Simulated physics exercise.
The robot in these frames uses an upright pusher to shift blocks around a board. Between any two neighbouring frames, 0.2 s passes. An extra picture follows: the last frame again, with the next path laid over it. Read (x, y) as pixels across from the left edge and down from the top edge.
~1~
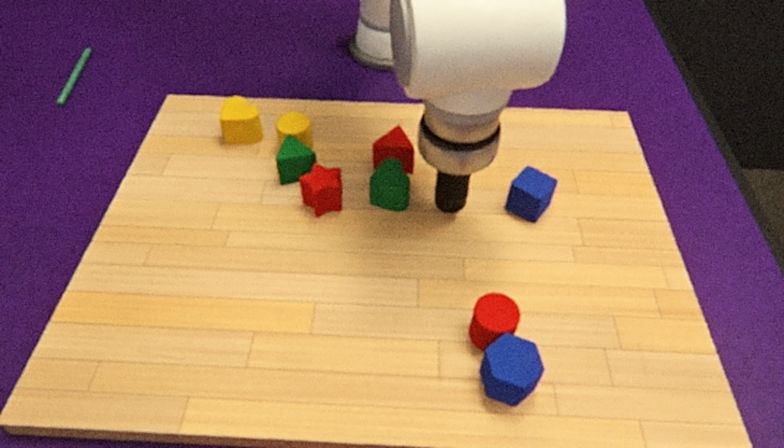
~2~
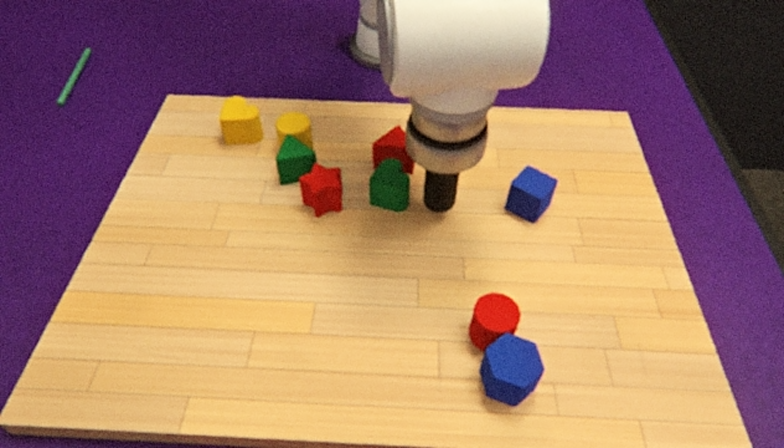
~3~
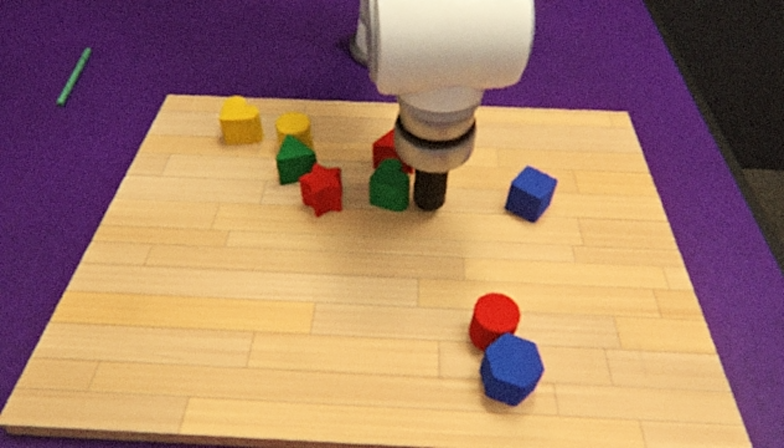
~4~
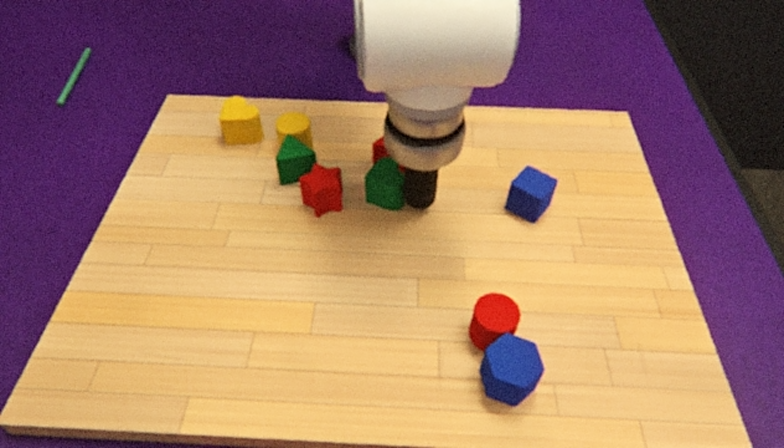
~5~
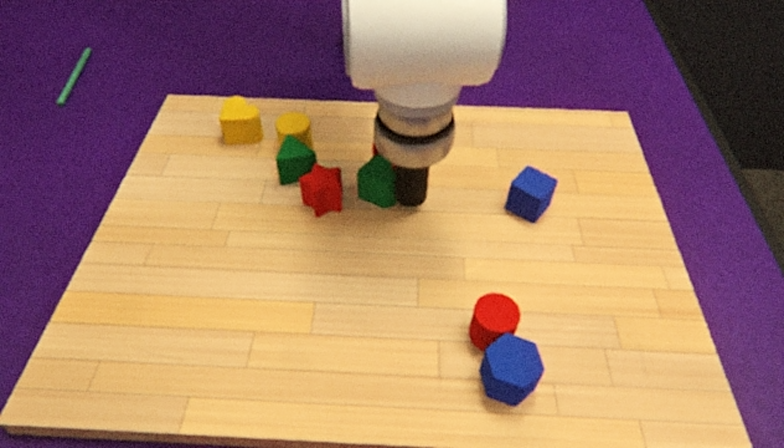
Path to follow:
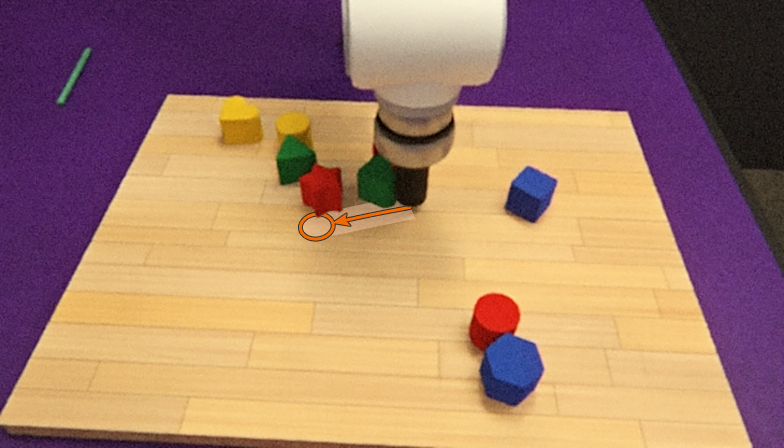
To begin with, a white robot arm holds its dark upright pusher just right of a green block on a wooden board scattered with coloured blocks. The pusher slides left to the green block, then nudges it slightly left toward the red star-shaped block, while the other blocks stay still.
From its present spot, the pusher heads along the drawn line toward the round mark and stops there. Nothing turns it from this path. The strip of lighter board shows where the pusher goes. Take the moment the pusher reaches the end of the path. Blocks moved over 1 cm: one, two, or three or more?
The way I see it, the answer is two.
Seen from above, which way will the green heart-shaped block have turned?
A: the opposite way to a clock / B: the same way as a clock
I'll go with B - the same way as a clock.
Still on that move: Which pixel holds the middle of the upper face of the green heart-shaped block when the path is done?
That would be at about pixel (359, 167).
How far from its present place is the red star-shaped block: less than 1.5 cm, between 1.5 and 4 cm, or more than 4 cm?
Medium: 1.5 to 4 cm.
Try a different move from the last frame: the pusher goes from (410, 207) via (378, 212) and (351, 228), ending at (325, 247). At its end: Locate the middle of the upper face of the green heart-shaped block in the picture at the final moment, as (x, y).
That would be at about pixel (361, 165).
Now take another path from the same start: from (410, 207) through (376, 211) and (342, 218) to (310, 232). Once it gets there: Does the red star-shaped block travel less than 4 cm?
Short answer: Yes.
Path on the board, from (410, 207) directly to (317, 226).
The first path, step by step. One third of the way, pusher at (379, 202); green heart-shaped block at (363, 167), turned 55° clockwise.
Two thirds of the way, pusher at (347, 209); red star-shaped block at (318, 176); green heart-shaped block at (359, 167), turned 75° clockwise.
At the end, pusher at (315, 215); red star-shaped block at (305, 175), turned 55° clockwise; green heart-shaped block at (359, 167), turned 75° clockwise; red three-sided block in place.
